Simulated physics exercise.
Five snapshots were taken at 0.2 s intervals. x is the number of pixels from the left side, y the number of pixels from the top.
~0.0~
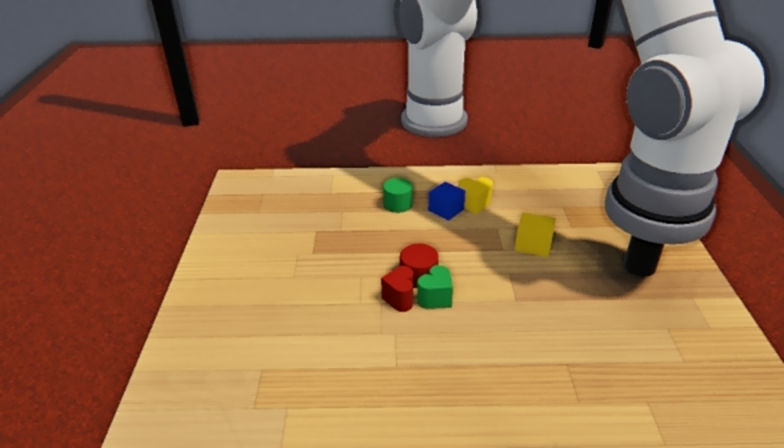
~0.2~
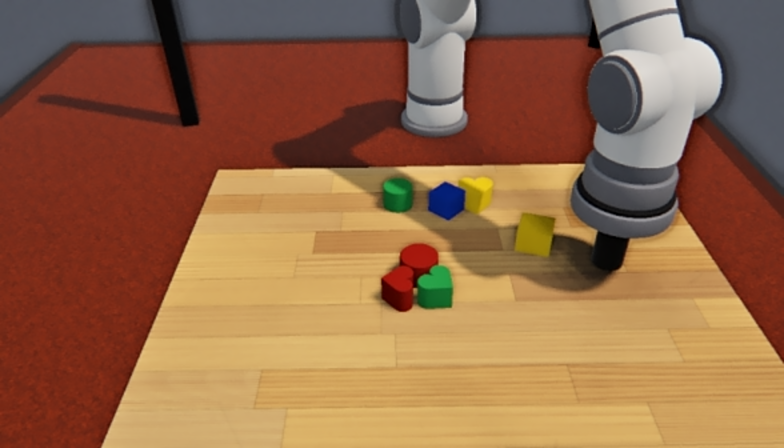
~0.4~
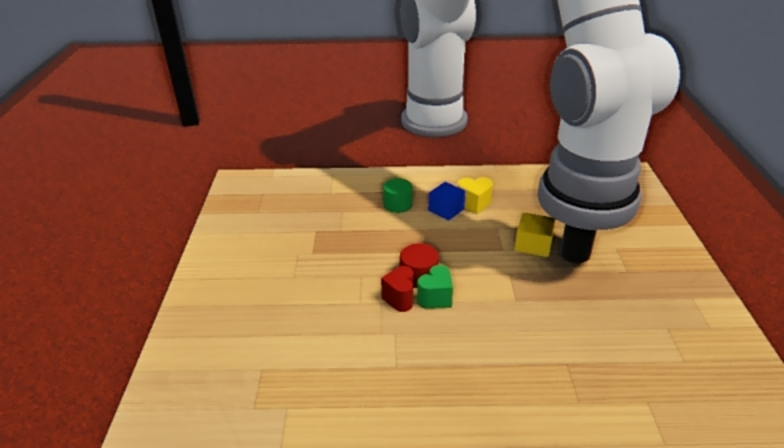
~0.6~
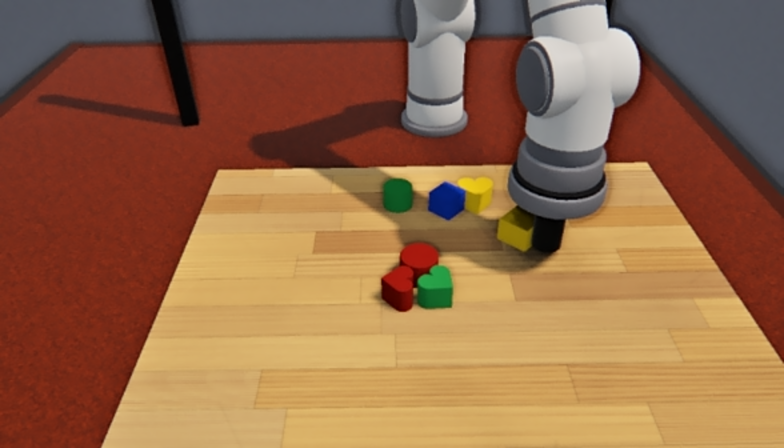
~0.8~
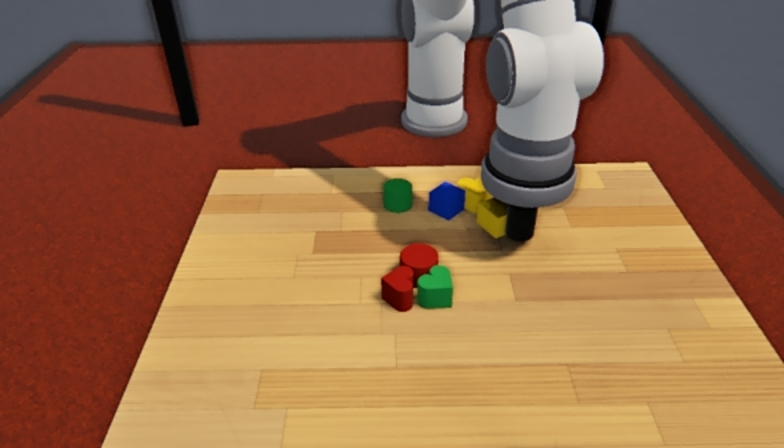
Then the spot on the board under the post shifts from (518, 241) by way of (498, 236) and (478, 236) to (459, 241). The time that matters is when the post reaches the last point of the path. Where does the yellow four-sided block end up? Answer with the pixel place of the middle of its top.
Around pixel (481, 198).
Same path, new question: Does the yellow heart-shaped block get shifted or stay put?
From what I can tell, it won't keep its place.
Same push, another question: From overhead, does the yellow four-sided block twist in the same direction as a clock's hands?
I expect so.
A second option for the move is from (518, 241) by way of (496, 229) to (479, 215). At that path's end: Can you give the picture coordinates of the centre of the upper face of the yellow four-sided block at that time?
My prediction: (466, 181).
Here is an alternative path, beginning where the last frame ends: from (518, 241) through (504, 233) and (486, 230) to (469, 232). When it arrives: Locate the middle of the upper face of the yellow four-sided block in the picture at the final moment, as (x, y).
Its top middle: (474, 193).
The first path, step by step. Halfway along, post at (488, 228); yellow heart-shaped block at (473, 181), turned 25° clockwise; yellow four-sided block at (482, 198), turned 20° clockwise.
At the end, post at (460, 233); blue four-sided block in place; yellow heart-shaped block at (473, 181), turned 25° clockwise; yellow four-sided block at (481, 198), turned 20° clockwise.
